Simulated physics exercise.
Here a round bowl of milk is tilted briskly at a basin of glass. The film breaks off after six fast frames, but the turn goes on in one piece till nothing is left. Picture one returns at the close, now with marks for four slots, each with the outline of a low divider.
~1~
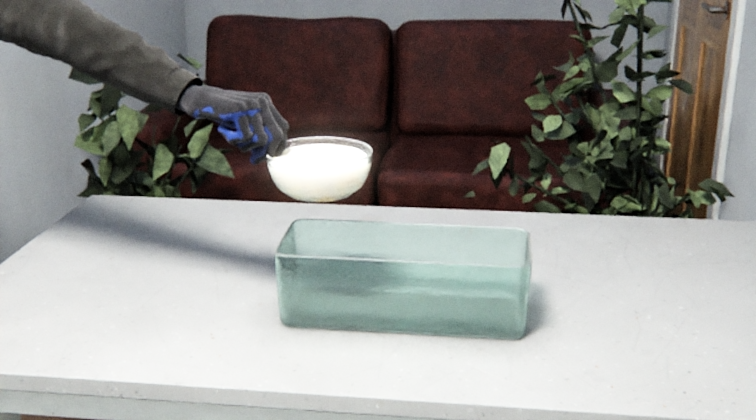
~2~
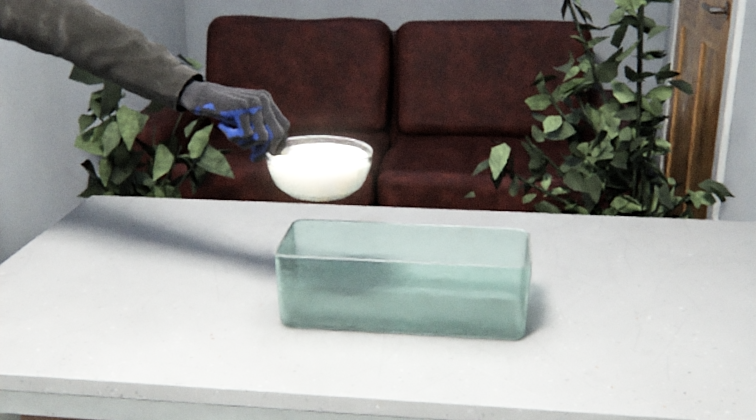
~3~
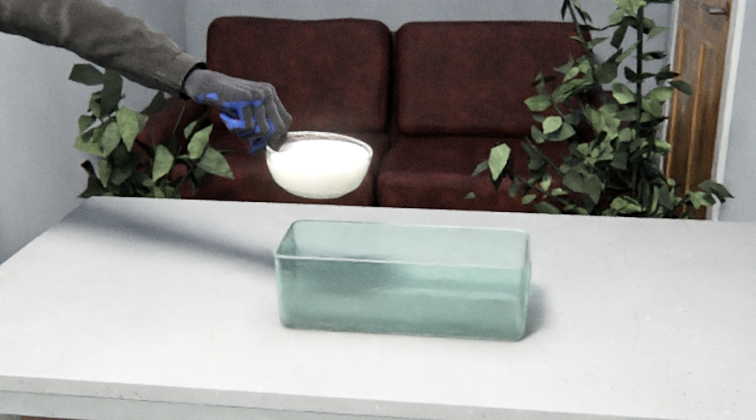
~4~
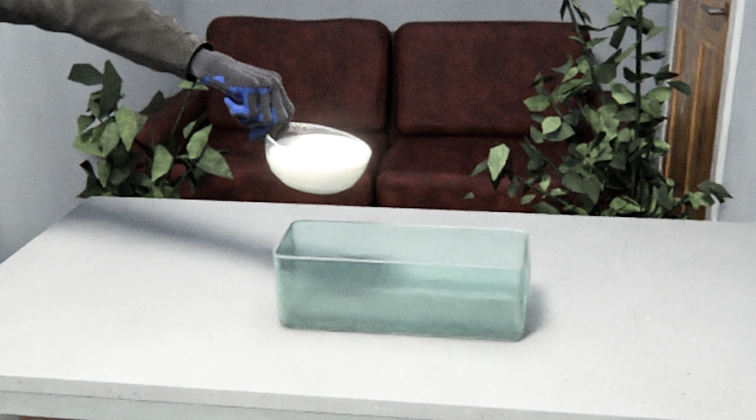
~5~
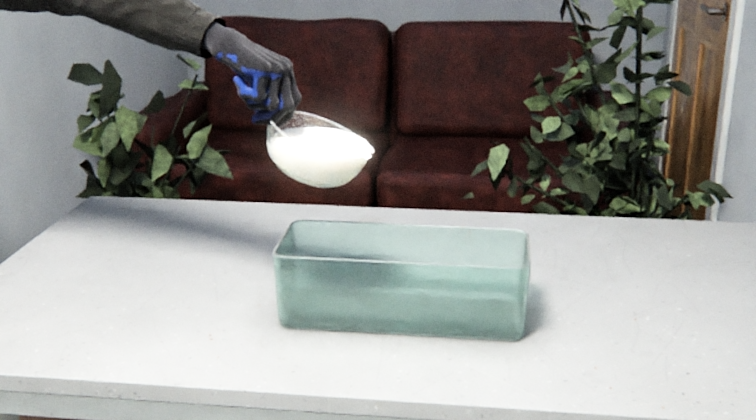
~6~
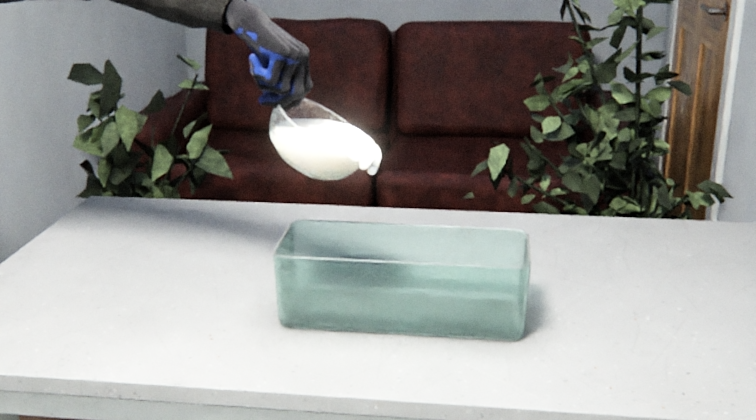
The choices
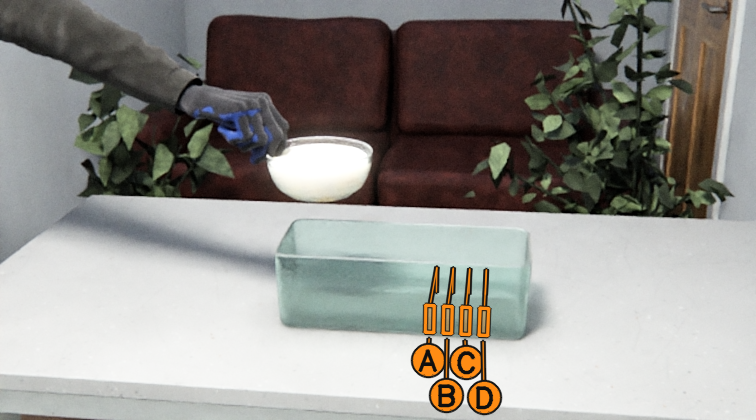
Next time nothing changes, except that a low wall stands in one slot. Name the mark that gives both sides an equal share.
It is B.
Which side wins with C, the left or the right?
The left side.
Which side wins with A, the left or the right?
More ends on the right.
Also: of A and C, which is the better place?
That is place A.
On the marked copy, A at (429, 338); B at (447, 339); C at (464, 340); D at (483, 341).
With A, about 26 % ends left of the wall and 72 % right of it.
With B, about 49 % ends left of the wall and 49 % right of it.
With C, about 80 % ends left of the wall and 17 % right of it; 3 % is lost outside.
With D, about 89 % ends left of the wall and 6 % right of it; 5 % is lost outside.
